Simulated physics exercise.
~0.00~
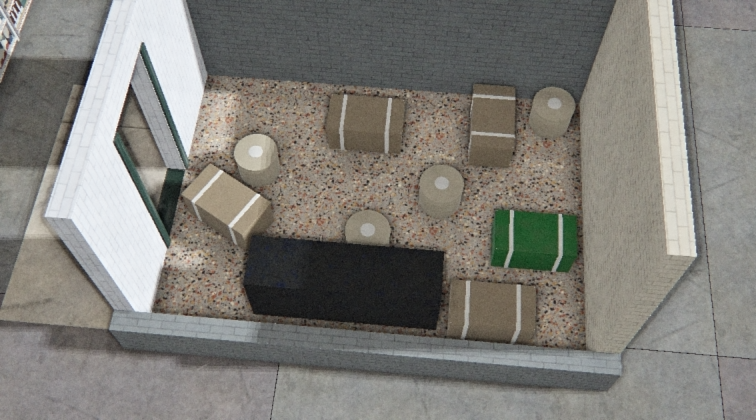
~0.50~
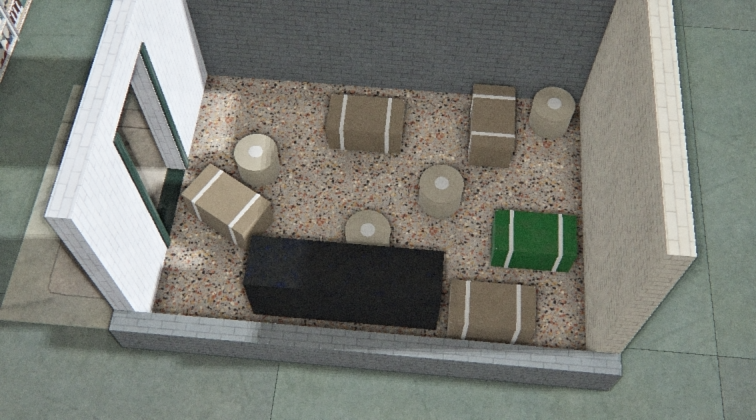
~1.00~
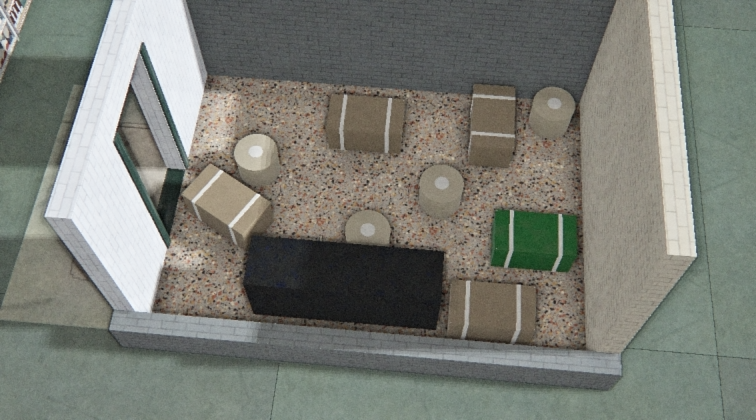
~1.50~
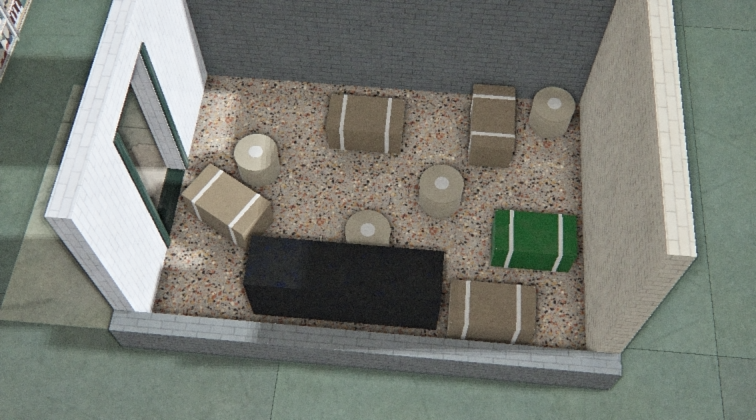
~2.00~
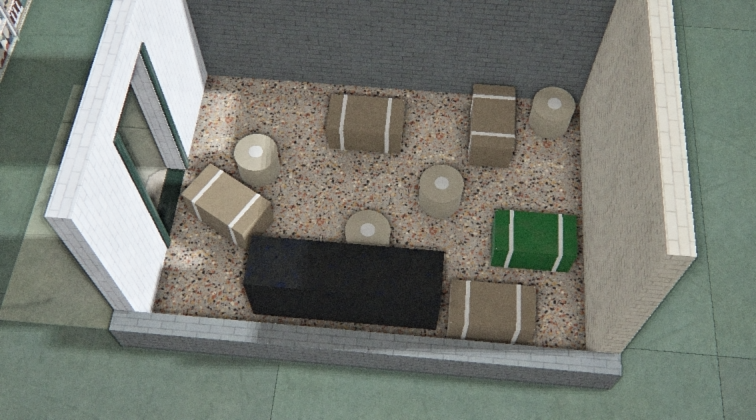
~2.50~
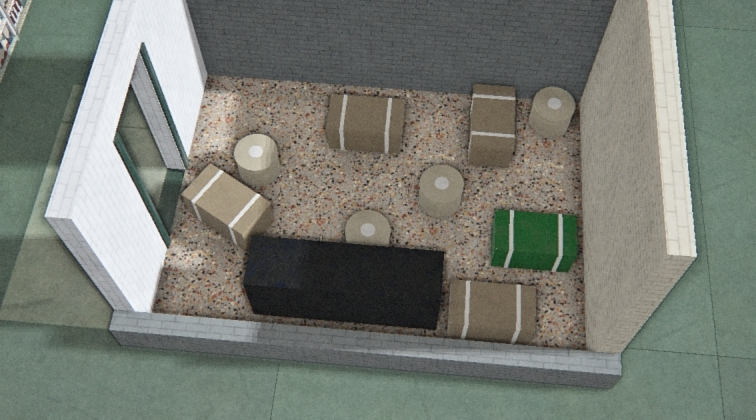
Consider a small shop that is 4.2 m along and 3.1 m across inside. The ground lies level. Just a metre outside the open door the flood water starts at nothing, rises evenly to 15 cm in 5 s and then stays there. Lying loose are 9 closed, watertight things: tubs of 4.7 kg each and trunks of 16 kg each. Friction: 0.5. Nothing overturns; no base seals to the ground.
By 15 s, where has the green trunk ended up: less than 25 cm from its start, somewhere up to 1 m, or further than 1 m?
It has ended up somewhere up to 1 m from its start.
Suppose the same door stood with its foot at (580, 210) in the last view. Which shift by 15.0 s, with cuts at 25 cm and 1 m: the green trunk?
With that change, the green trunk edges a short distance.
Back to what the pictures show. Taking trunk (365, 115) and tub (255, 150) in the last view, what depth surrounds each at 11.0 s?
Around 6 cm and 4 cm.
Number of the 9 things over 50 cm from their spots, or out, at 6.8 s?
The number comes to 2.
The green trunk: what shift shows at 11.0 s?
Roughly 10 cm by then.
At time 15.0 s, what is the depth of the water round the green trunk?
Depth: About 11 cm.
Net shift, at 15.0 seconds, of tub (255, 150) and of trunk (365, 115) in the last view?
First 60 cm, then 100 cm.
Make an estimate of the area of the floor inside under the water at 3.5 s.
About 0.5 m2 is covered.
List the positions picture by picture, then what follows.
The first frame shows the green trunk at (536, 232), on the bottom; 0.0 m2 under water; 0 of 9 have shifted.
The second frame shows the green trunk at (536, 232) rests on the ground; 0.0 m2 under water; 0 of 9 have shifted.
The third frame shows the green trunk at (536, 232), on the bottom; water covers 0.0 m2; 0 of 9 have shifted.
The fourth frame shows the green trunk at (536, 232) rests on the ground; 0.0 m2 under water; 0 of 9 have shifted.
The fifth frame shows the green trunk at (536, 232) rests on the ground; water covers 0.0 m2; 0 of 9 have shifted.
The sixth frame shows the green trunk at (536, 232) rests on the ground; water covers 0.0 m2; 0 of 9 have shifted.
After 3.5 s the green trunk is near (536, 232), 0.0 m from its start, aground; 0 afloat.
After 6.8 s the green trunk is near (536, 232), 0.0 m from its start, aground; 1 afloat.
After 11.0 s the green trunk is near (549, 229), 0.1 m from its start, afloat; 9 afloat.
After 15.0 s the green trunk is near (529, 268), 0.4 m from its start, afloat; 9 afloat.
